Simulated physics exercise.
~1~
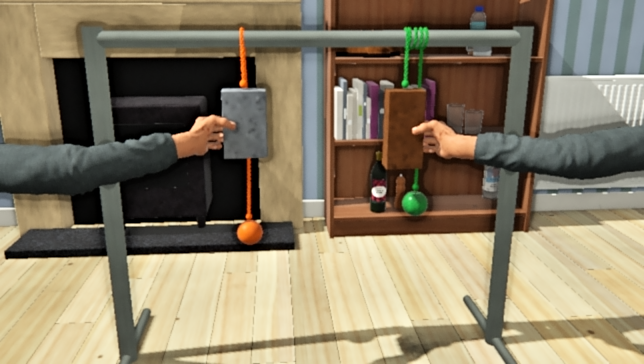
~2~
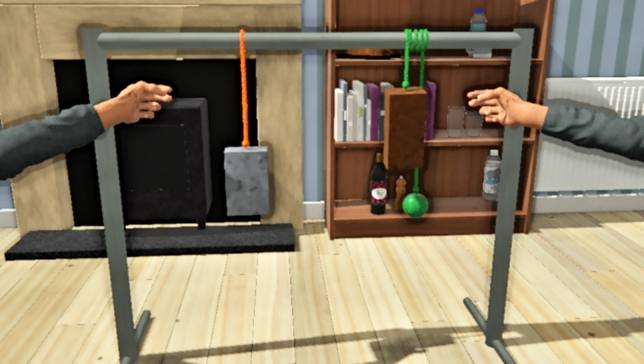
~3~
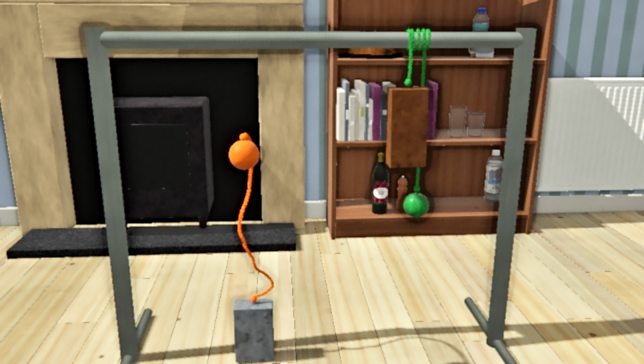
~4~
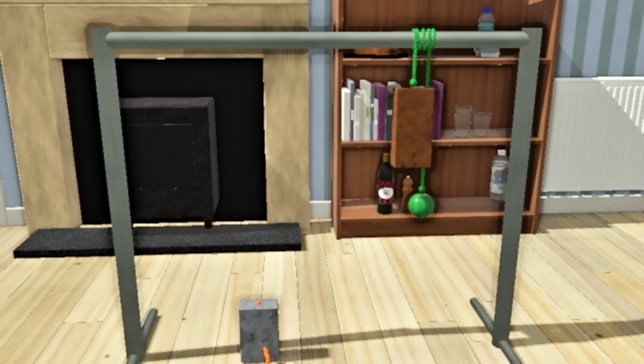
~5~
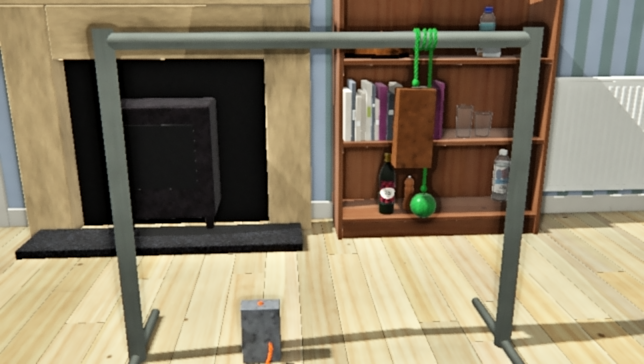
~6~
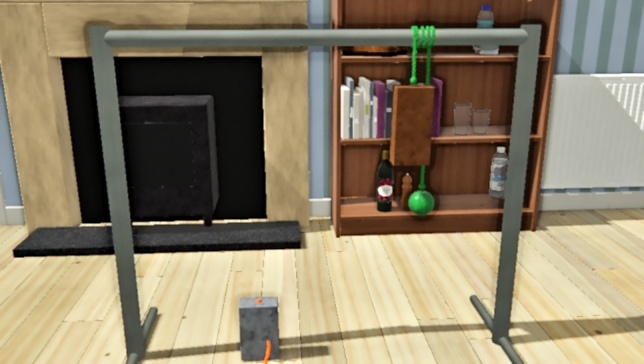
In a living room, two hands let go of a grey block and a brown block hanging on cords over a metal rail; the grey one dropped to the floor, pulling its orange cord and ball over, while the brown one stayed hanging.
